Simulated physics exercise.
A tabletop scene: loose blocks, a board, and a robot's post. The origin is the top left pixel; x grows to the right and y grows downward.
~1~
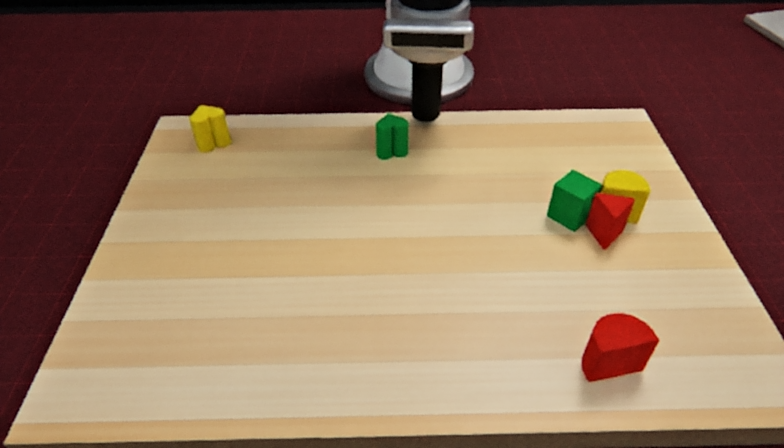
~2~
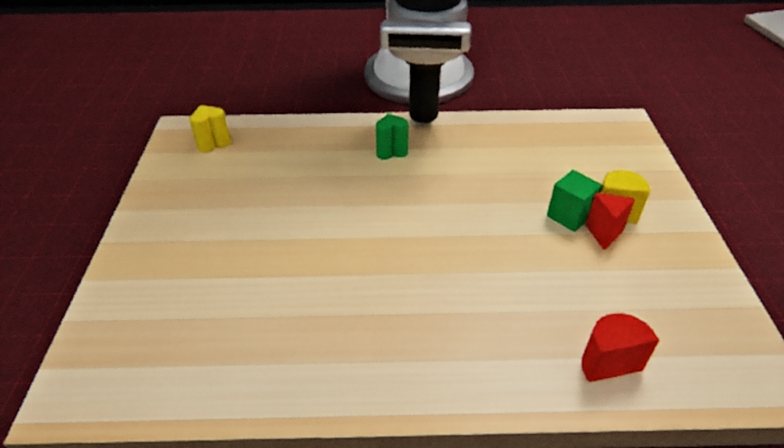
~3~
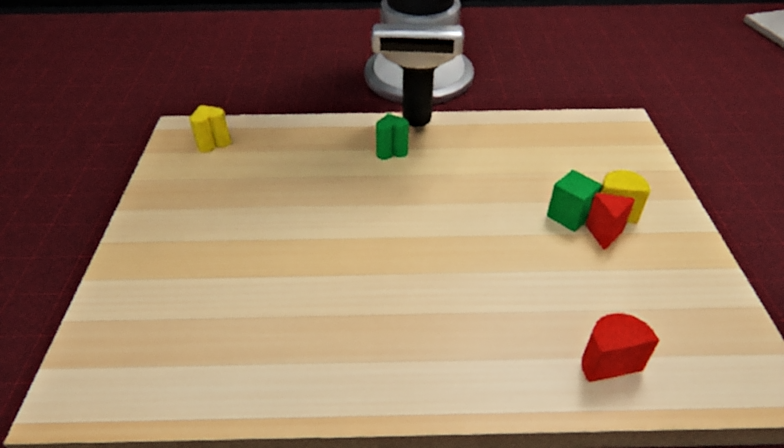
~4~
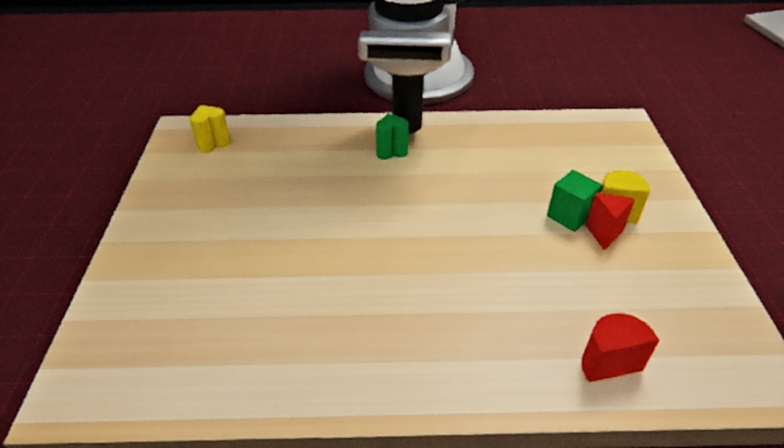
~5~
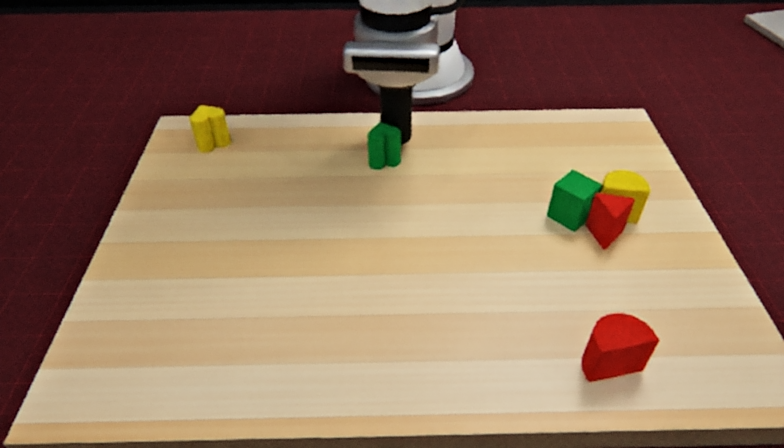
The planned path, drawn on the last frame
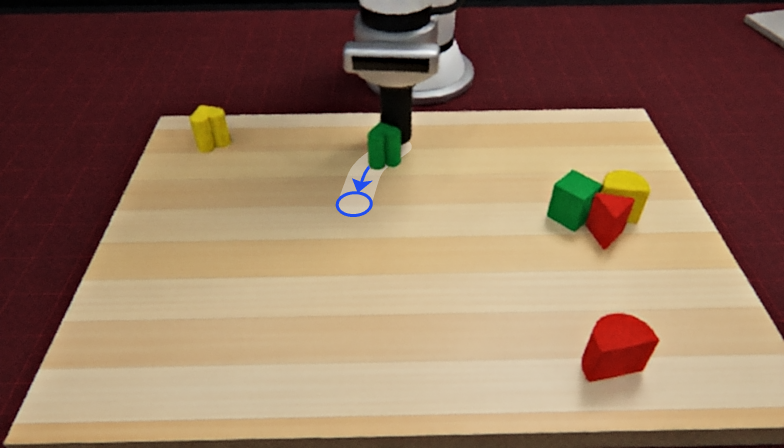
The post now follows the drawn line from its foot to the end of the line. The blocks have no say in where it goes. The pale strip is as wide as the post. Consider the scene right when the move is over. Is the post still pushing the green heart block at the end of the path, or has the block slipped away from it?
Pushed ahead.
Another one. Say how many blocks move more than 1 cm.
1.
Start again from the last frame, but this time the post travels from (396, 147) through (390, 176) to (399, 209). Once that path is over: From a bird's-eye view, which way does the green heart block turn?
It makes a clockwise turn.
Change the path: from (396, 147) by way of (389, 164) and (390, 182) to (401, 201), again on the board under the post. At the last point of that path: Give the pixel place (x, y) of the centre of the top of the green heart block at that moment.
It ends at (363, 161).
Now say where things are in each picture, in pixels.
In the first picture, lower end of the post at (426, 115), tops of blocks, green heart block at (391, 121).
In the second picture, post at (424, 116), blocks as before.
In the third picture, post at (417, 120), blocks as before.
In the fourth picture, post at (407, 127), blocks as before.
In the fifth picture, post at (396, 138), green heart block at (383, 130).
The drawn path runs from (396, 147) through (375, 162) and (362, 181) to (354, 204).
On the path given first. One third of the way, post at (374, 153); green heart block at (364, 147), turned 20° anticlockwise.
Two thirds of the way, post at (361, 173); green heart block at (348, 168).
At the end, post at (354, 195); green heart block at (336, 191).
